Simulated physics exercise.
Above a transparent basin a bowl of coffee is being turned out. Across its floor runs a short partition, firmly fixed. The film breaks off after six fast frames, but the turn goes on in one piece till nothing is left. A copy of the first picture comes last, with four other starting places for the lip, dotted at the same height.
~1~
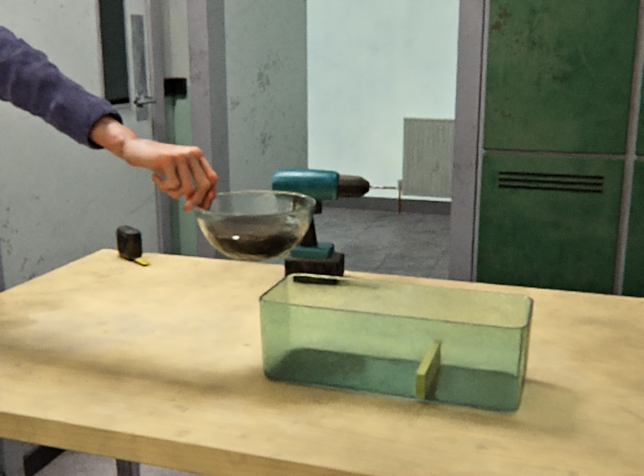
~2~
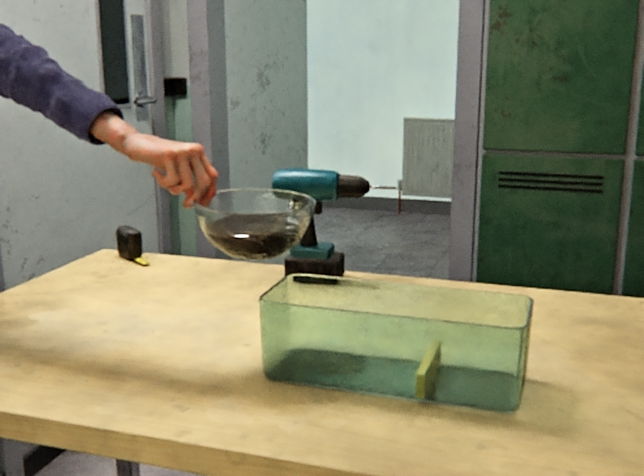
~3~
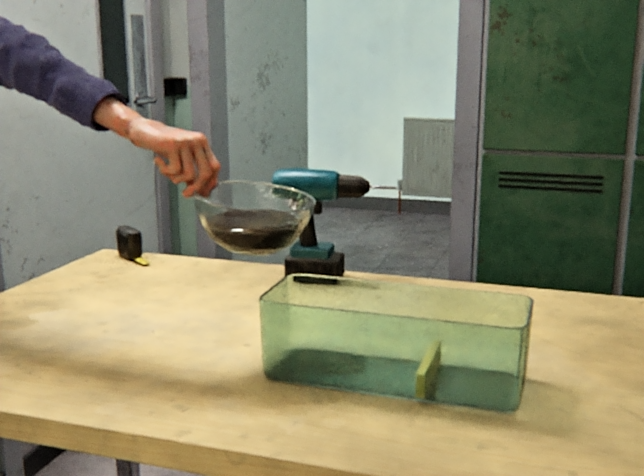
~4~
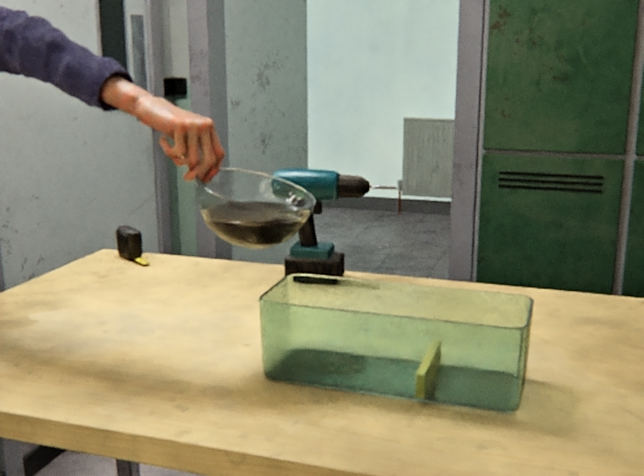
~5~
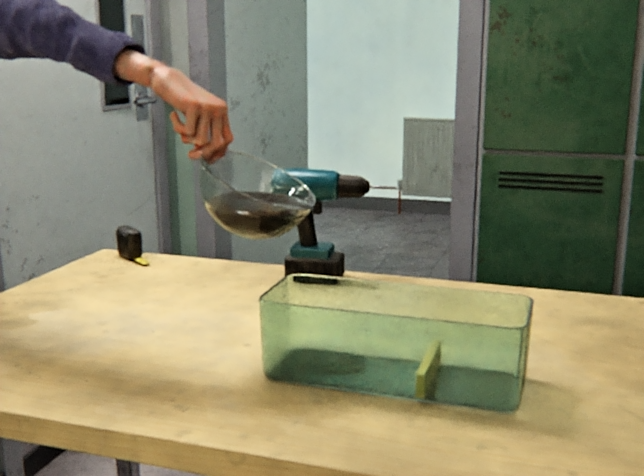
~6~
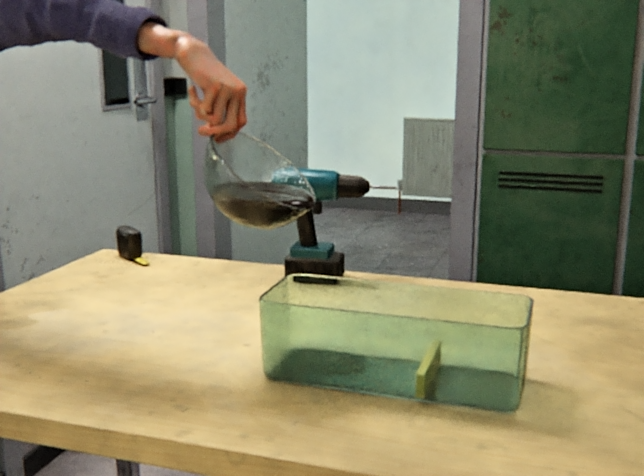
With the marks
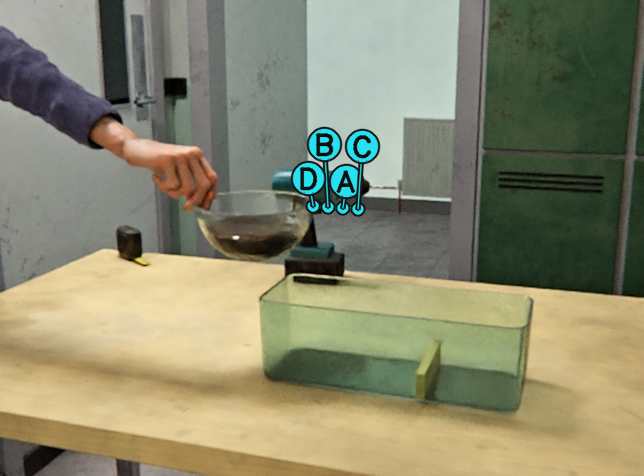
The clip shows a hand holding a glass bowl of dark liquid above a clear basin with a short partition on a wooden table, then gradually tilting it to the right until the liquid reaches the lip.
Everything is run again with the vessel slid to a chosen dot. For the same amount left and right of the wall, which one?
Take C.
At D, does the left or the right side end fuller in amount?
The left side.
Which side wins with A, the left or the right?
More ends on the left.
On the marked copy, A at (342, 208); B at (327, 207); C at (358, 209); D at (313, 206).
With A, about 83 % ends left of the wall and 16 % right of it.
With B, about 91 % ends left of the wall and 8 % right of it.
With C, about 43 % ends left of the wall and 56 % right of it.
With D, about 86 % ends left of the wall and 13 % right of it.
